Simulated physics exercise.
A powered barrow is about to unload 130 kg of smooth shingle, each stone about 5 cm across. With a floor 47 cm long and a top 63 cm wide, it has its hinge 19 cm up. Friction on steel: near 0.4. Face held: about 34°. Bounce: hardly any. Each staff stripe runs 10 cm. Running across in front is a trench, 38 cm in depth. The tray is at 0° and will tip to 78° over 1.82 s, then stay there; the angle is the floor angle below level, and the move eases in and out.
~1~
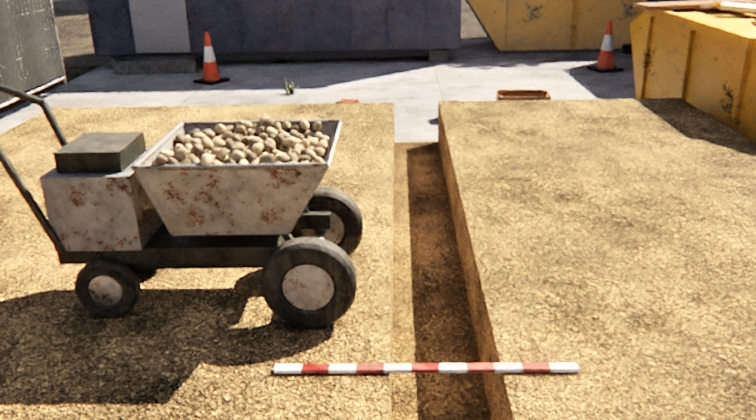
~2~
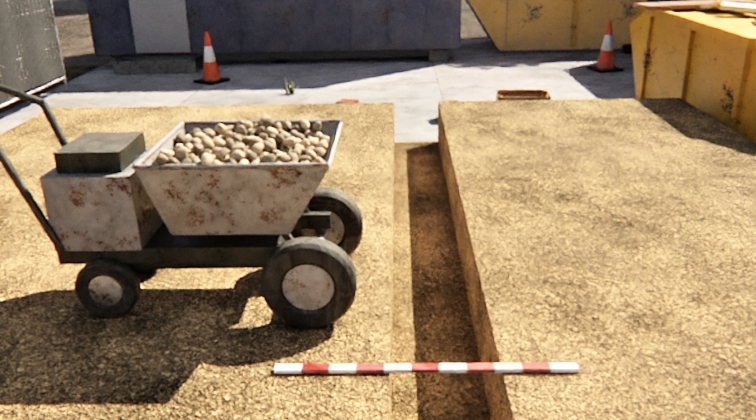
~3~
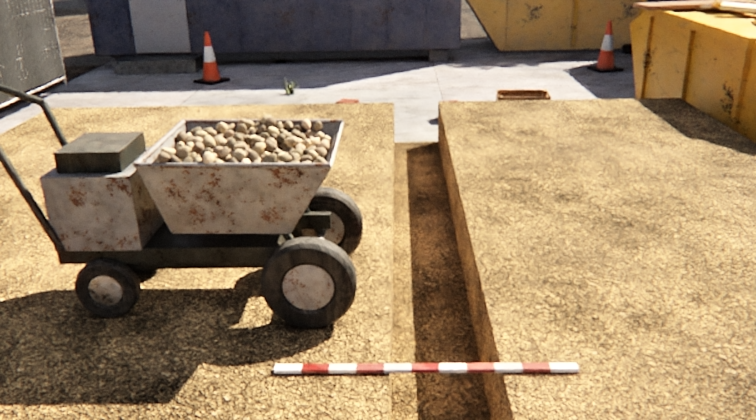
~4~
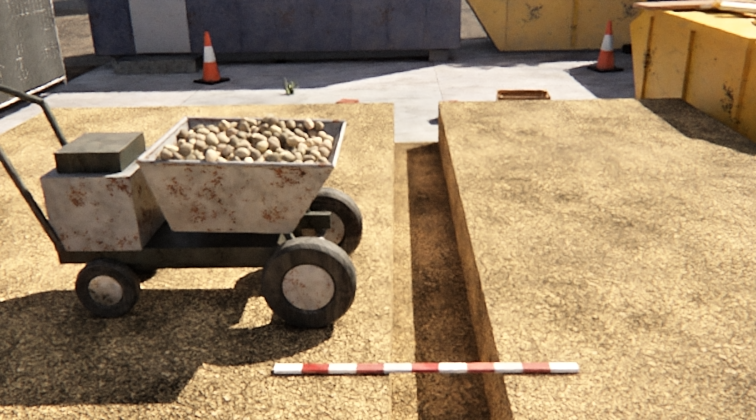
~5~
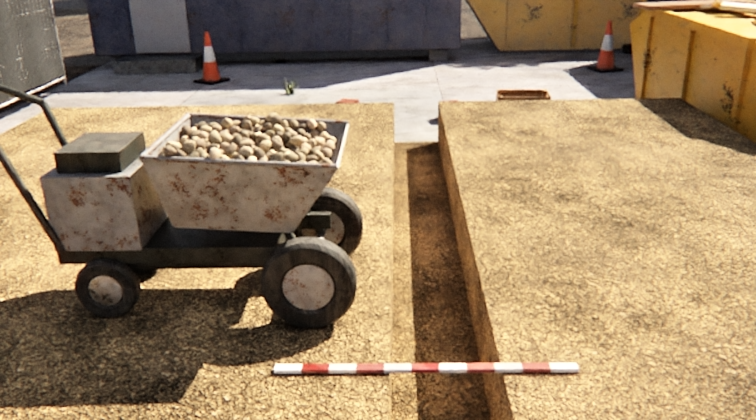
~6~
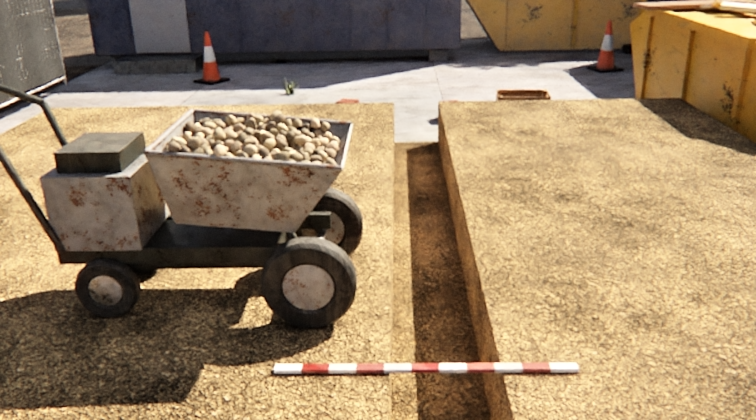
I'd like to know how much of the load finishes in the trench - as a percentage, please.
Somewhere near 66 per cent of it finishes in the trench.
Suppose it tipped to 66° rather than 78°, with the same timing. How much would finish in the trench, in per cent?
Then close to 65 per cent.
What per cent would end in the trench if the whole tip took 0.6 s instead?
Then roughly 35 percent.
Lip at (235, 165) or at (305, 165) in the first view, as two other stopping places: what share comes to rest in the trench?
Some 95 and some 90 per cent, in that order.
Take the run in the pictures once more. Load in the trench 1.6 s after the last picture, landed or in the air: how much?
Approx. 35 % of the load.
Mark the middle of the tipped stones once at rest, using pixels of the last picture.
Somewhere around (465, 344) in the last picture.
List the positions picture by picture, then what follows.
In the first frame, the tray is at 0°, its lip at (328, 165); the top of the load is at (256, 129).
The second frame shows lip at (329, 166), floor tilted 0°, highest stones at (257, 129).
In the third frame, the tray is at 1°, its lip at (331, 166); the top of the load is at (250, 128).
The fourth frame shows lip at (334, 166), floor tilted 2°, highest stones at (252, 127).
The fifth frame shows lip at (337, 167), floor tilted 4°, highest stones at (245, 126).
In the sixth frame, the tray is at 6°, its lip at (342, 168); the top of the load is at (239, 124).
Then, 1.1 s after the last picture the floor is at 66°, 94 % in the tray, 6 % in the trench; the foremost stones are at (477, 289).
Then, 1.6 s after the last picture the floor is at 78°, 34 % in the tray, 37 % in the trench, 29 % past the trench; the foremost stones are at (617, 290).
Then, 2.0 s after the last picture the floor is at 78°, 13 % in the tray, 52 % in the trench, 35 % past the trench; the foremost stones are at (674, 296).
Then, 3.9 s after the last picture the floor is at 78°, 0 % in the tray, 66 % in the trench, 34 % past the trench; the foremost stones are at (686, 298).
